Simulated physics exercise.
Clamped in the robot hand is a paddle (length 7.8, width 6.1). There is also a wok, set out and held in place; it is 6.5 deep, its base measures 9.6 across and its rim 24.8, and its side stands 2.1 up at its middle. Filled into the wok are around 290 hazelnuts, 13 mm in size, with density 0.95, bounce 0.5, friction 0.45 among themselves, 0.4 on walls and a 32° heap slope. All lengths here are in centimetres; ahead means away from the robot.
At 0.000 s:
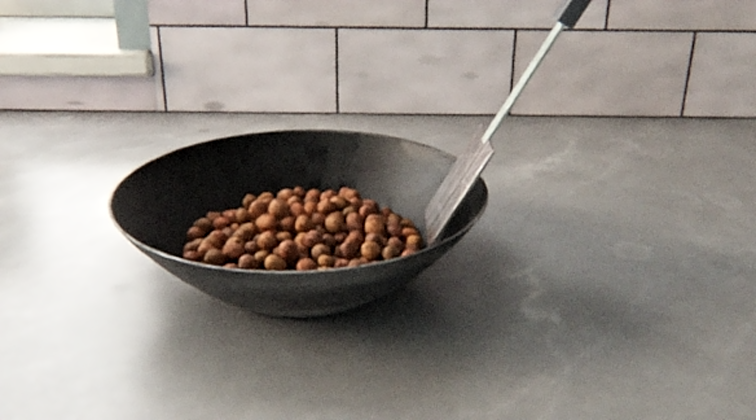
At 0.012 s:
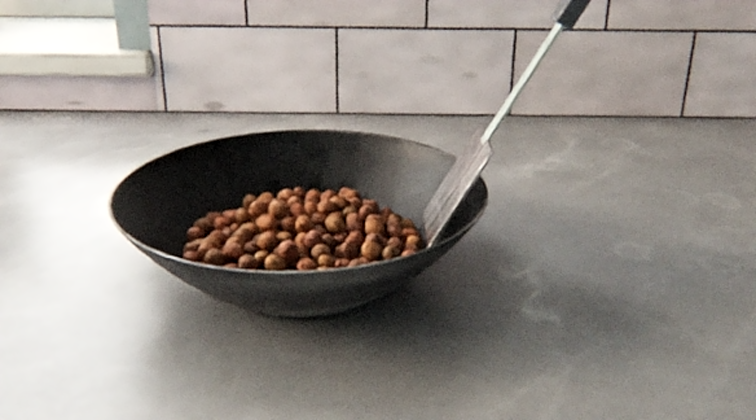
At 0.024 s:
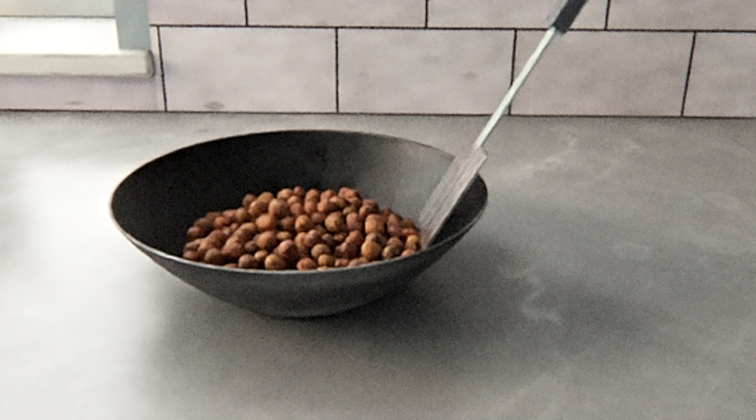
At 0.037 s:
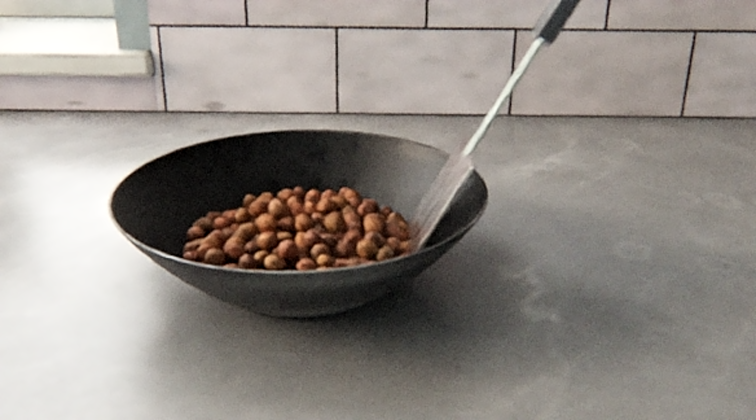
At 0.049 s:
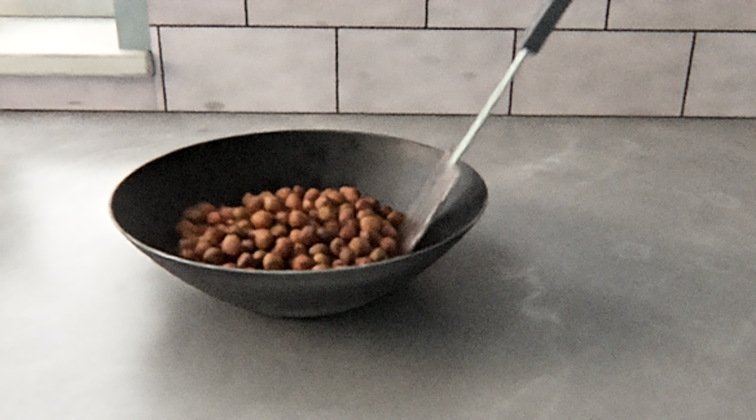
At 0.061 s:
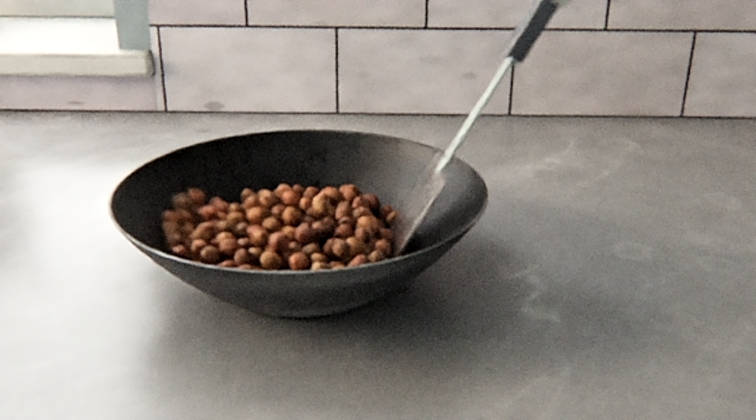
To begin with, a dark wok of brown hazelnuts sits on a grey counter, with a metal paddle slanting into its right side, almost still. The paddle then slides a short way left and slightly down against the nuts, and the pile shifts left, spreading toward the wok's left side.
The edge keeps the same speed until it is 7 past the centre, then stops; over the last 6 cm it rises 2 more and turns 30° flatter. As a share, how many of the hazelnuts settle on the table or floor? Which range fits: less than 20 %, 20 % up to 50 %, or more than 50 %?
The range that fits is less than 20 %.
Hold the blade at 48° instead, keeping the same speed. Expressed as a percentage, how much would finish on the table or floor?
I'd expect near 10 percent then.
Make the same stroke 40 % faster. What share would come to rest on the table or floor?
30 per cent, roughly.
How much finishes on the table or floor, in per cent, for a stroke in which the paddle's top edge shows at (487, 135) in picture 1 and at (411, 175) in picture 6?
It works out to about 30 %, more or less.
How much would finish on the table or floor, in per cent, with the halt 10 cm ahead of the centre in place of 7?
That would give close to 35 per cent.
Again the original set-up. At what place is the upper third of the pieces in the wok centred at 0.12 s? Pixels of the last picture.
Centre estimated at around (236, 220).
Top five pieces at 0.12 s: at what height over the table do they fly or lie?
I'd put them at about 8 centimetres above the table.
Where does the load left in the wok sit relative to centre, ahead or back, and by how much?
I'd say close to 3.5 cm toward the front.
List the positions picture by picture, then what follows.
Paddle top edge at (488, 136), sloping 61°; upper third of the load around (303, 231), from x 190 to 415, top at y 195; 290 in the wok, in the first frame.
Paddle top edge at (487, 137), sloping 61°; upper third of the load around (303, 231), from x 190 to 415, top at y 195, in the second frame.
Paddle top edge at (481, 142), sloping 61°; upper third of the load around (303, 231), from x 190 to 415, top at y 195, in the third frame.
Paddle top edge at (469, 151), sloping 61°; upper third of the load around (302, 230), from x 190 to 405, top at y 195, in the fourth frame.
Paddle top edge at (456, 160), sloping 61°; upper third of the load around (299, 231), from x 185 to 395, top at y 195, in the fifth frame.
Paddle top edge at (442, 167), sloping 61°; upper third of the load around (290, 226), from x 170 to 395, top at y 190; 290 in the wok, in the sixth frame.
By 0.12 s, sloping 61°, highest piece 8 above the table; 288 in the wok, 2 on the blade or in flight.
By 0.18 s, sloping 50°, highest piece 9 above the table; 283 in the wok, 7 on the blade or in flight.
By 0.42 s, sloping 31°, highest piece 8 above the table; 251 in the wok, 32 on the table or floor, 7 on the blade or in flight.
By 1.47 s, sloping 31°, highest piece 7 above the table; 251 in the wok, 39 on the table or floor.
Final count, 251 in the wok, 39 on the table or floor. That is 13 % on the table or floor.
